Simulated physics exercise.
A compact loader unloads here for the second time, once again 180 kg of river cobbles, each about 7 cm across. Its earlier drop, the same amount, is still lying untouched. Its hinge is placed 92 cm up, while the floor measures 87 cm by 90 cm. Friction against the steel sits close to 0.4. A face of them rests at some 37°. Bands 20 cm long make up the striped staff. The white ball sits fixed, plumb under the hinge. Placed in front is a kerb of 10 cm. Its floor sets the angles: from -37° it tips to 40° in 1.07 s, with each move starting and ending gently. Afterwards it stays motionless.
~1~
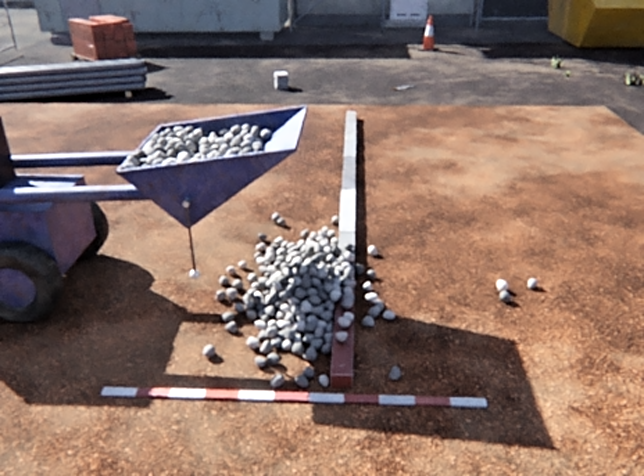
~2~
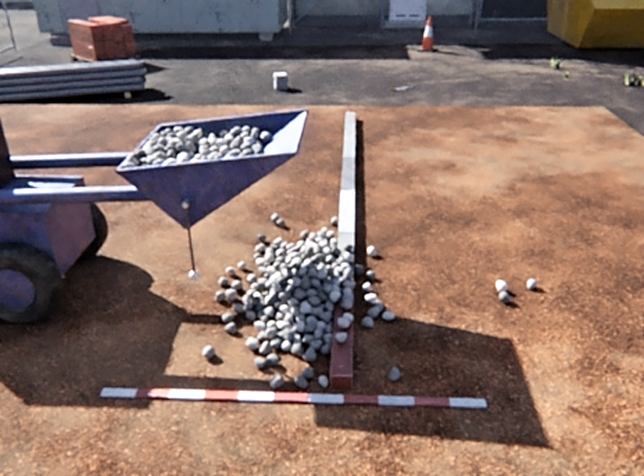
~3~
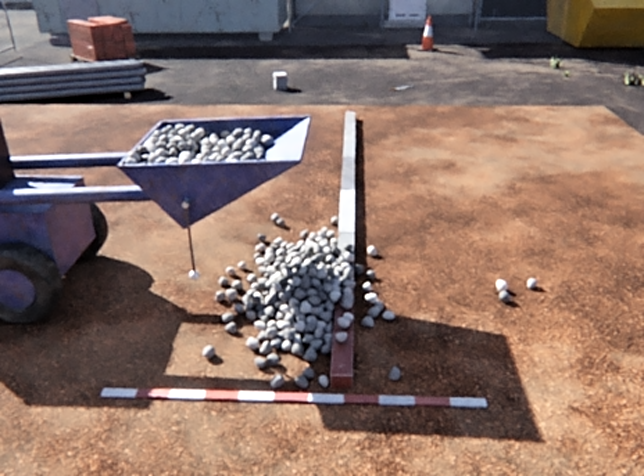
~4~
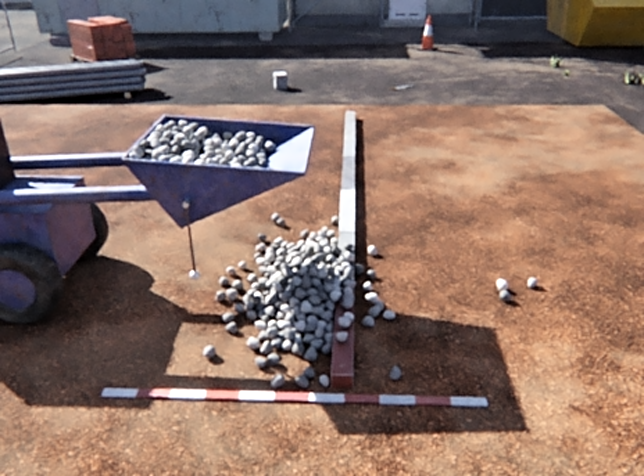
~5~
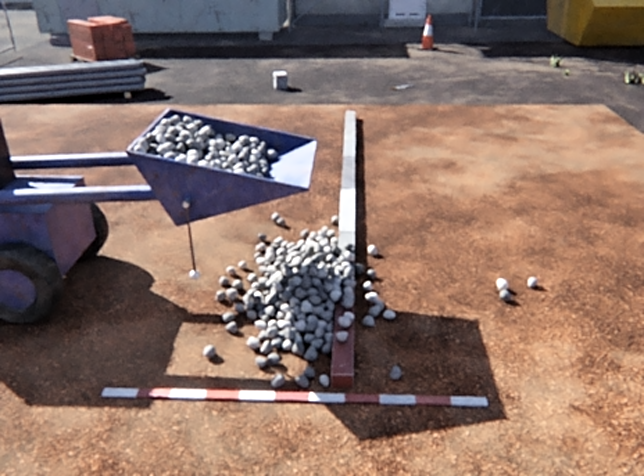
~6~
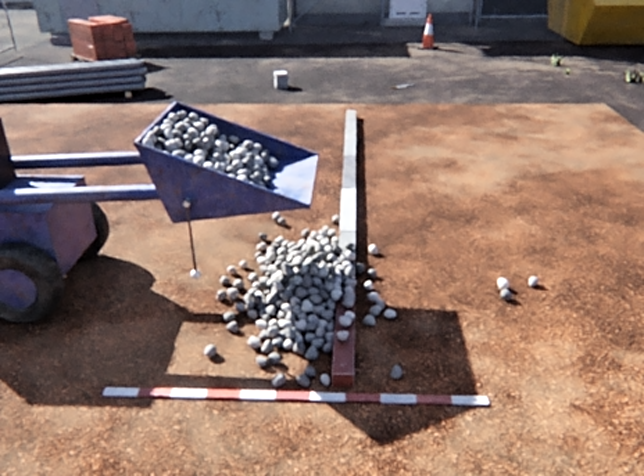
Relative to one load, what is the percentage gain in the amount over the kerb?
A gain of about 28 per cent.
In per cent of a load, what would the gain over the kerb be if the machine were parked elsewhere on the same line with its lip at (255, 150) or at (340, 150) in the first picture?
Close to 5 per cent, followed by close to 75 per cent.
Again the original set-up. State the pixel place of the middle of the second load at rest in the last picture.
They come to rest centred about (316, 278).
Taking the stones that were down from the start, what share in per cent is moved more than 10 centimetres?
Estimate: 10 %, roughly.
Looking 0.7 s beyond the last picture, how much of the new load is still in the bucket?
70 %.
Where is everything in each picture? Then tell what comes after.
The bucket is at -37°, its lip at (295, 150); the top of the load is at (212, 138). The earlier load is highest near (316, 268), 21 cm above ground level, 96 % on this side of the kerb, 4 % over the kerb, in the first frame.
Lip at (296, 153), floor tilted -35°, highest stones at (183, 141), in the second frame.
The bucket is at -31°, its lip at (300, 161); the top of the load is at (168, 138), in the third frame.
Lip at (305, 174), floor tilted -25°, highest stones at (169, 133), in the fourth frame.
Lip at (308, 190), floor tilted -17°, highest stones at (172, 127), in the fifth frame.
The bucket is at -8°, its lip at (310, 207); the top of the load is at (179, 122), in the sixth frame.
Then, 0.4 s after the last picture the floor is at 28°; in per cent of one load, 100 in the bucket, 96 on this side of the kerb, 4 over the kerb; the foremost stones are at (433, 299).
Then, 0.7 s after the last picture the floor is at 40°; in per cent of one load, 71 in the bucket, 125 on this side of the kerb, 4 over the kerb; the foremost stones are at (433, 299).
Then, 1.1 s after the last picture the floor is at 40°; in per cent of one load, 13 in the bucket, 171 on this side of the kerb, 16 over the kerb; the foremost stones are at (446, 284).
Then, 3.5 s after the last picture the floor is at 40°; in per cent of one load, 0 in the bucket, 168 on this side of the kerb, 32 over the kerb; the foremost stones are at (513, 287). Net gain over the kerb, 28.
